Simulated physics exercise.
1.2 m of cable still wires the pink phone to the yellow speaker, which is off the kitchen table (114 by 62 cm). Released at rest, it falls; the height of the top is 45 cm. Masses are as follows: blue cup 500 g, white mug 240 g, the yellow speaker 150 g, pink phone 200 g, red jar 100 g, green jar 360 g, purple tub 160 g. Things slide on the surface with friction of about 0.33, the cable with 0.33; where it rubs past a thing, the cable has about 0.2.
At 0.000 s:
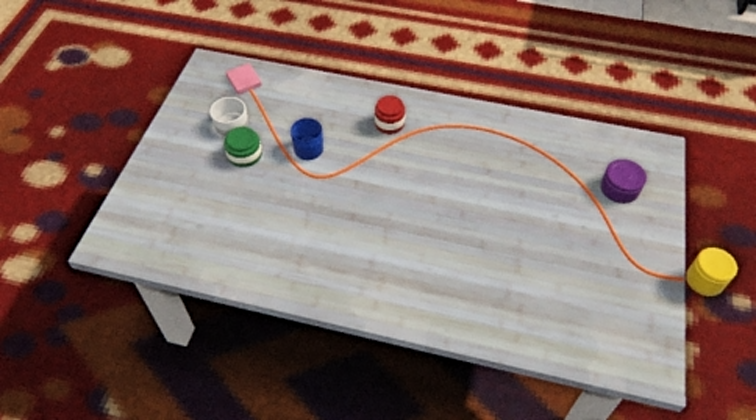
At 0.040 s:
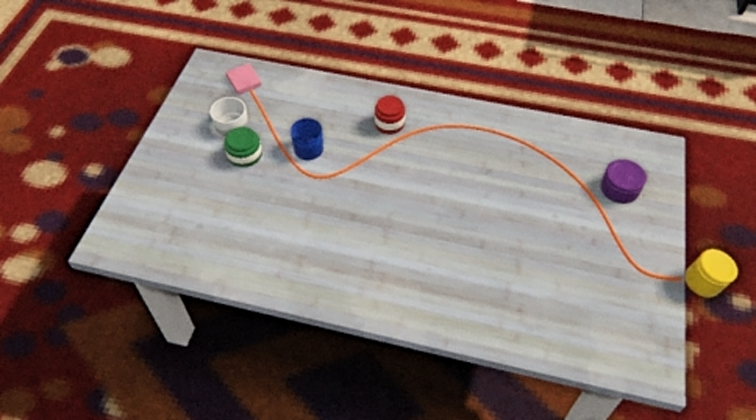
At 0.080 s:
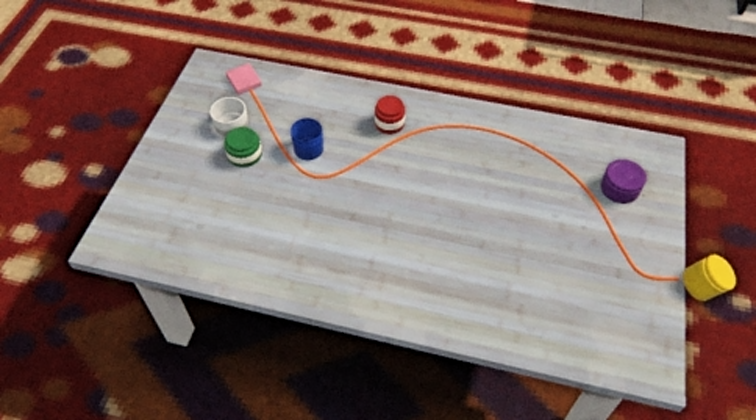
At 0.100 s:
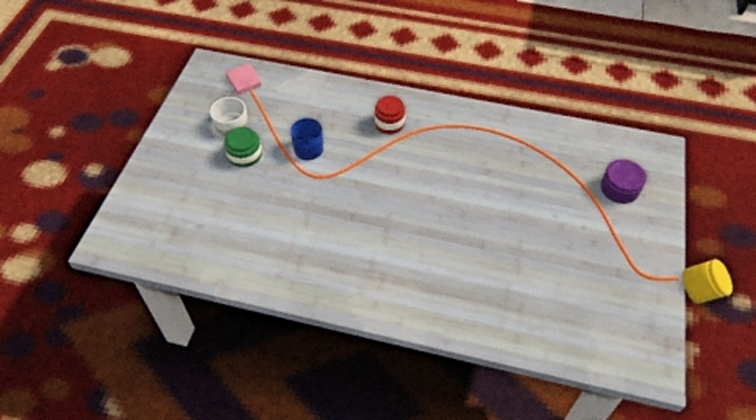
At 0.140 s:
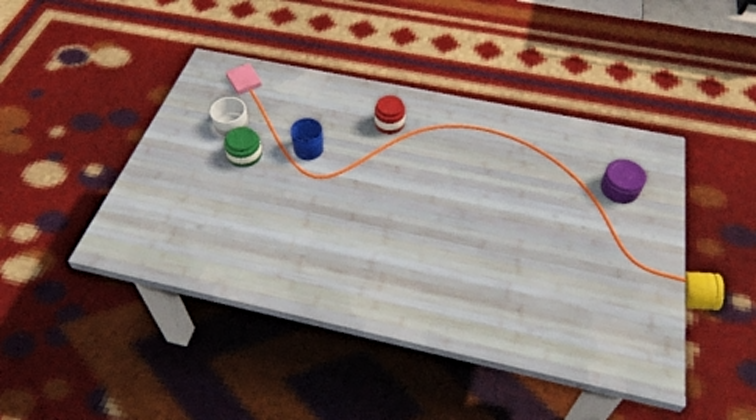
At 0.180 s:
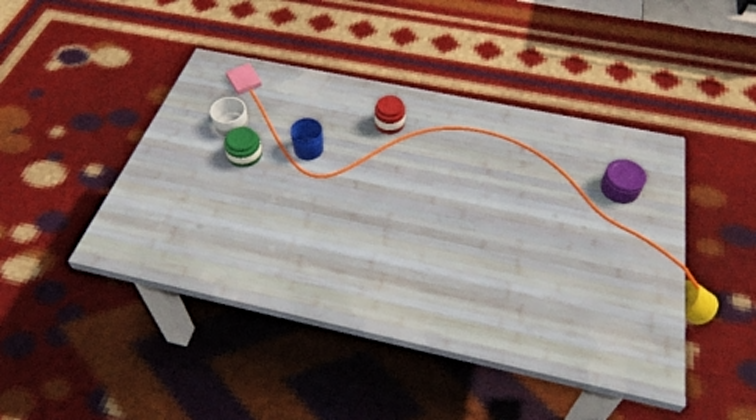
A pale wooden table stands on a red patterned rug, seen from above at an angle by a still camera. A pink phone, white mug, green jar and blue cup sit at the left, a red jar near the back and a purple tub at the right, while an orange cable curves from the phone to a yellow speaker off the right edge. The speaker tilts over and sinks slightly beside the edge, drawing the cable's right end straighter, while everything else stays still.
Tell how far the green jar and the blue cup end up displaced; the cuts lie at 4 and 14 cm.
The green jar stays short of the middle range; the blue cup stays short of the middle range.
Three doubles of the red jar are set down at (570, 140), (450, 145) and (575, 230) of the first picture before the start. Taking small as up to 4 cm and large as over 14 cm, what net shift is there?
Taken in order, they show only a little movement, a lot of movement, and finally only a little movement.
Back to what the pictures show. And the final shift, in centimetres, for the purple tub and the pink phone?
Final places, approx.: Purple tub 0 cm off, pink phone 15 cm off.
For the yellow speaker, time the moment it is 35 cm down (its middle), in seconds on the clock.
Around 0.65 seconds on the clock.
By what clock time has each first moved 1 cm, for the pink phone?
Pink phone: Roughly 0.34 s.
By 0.4 s, the cable's tail end at (266, 113); yellow speaker over the edge, pink phone 8 cm off its start.
By 0.7 s, the cable's tail end at (274, 125); yellow speaker over the edge, pink phone 12 cm off its start.
By 0.9 s, the cable's tail end at (278, 132); pink phone 14 cm off its start at (270, 116), yellow speaker over the edge.
By 1.2 s, the cable's tail end at (278, 132); pink phone 14 cm off its start, yellow speaker over the edge.
By 2.4 s, the cable's tail end at (278, 132); blue cup 0 cm off its start at (308, 129), green jar 0 cm off its start at (241, 137), pink phone 14 cm off its start at (270, 116), yellow speaker over the edge.
